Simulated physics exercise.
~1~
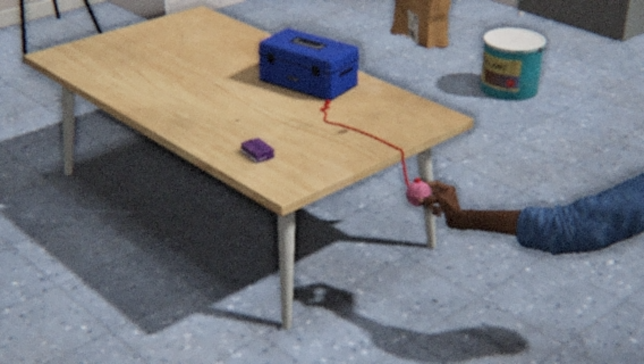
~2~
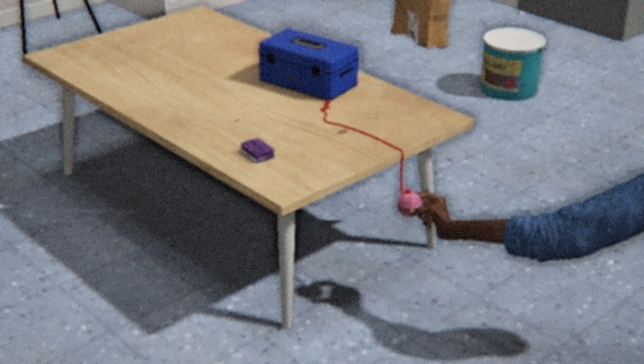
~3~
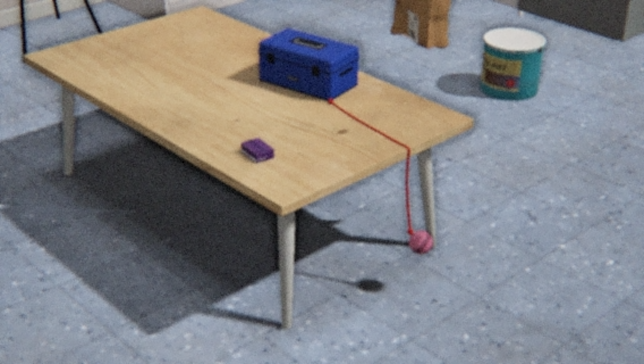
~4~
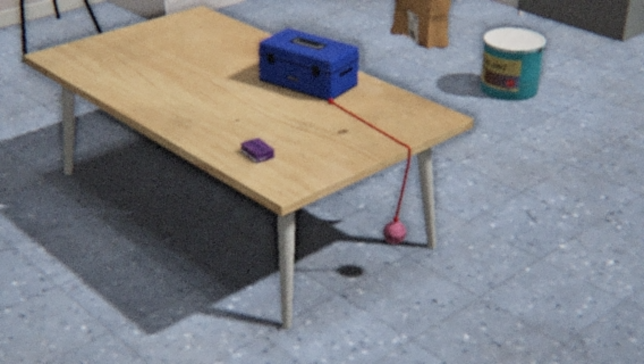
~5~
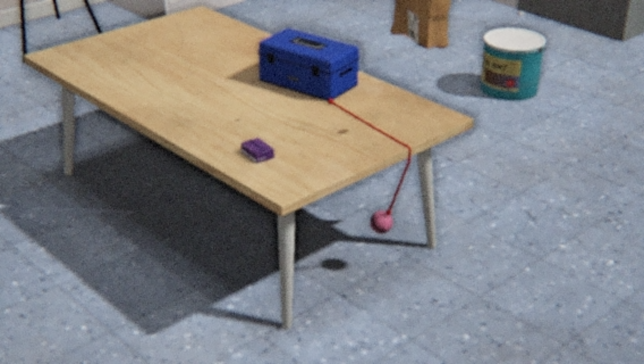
The footage shows a hand lowering a pink ball past the end of a wooden table, its red cord leading to a blue toolbox. The hand lets go and withdraws, and the ball drops, then swings left, ending suspended above the floor while the toolbox and purple box stay put.
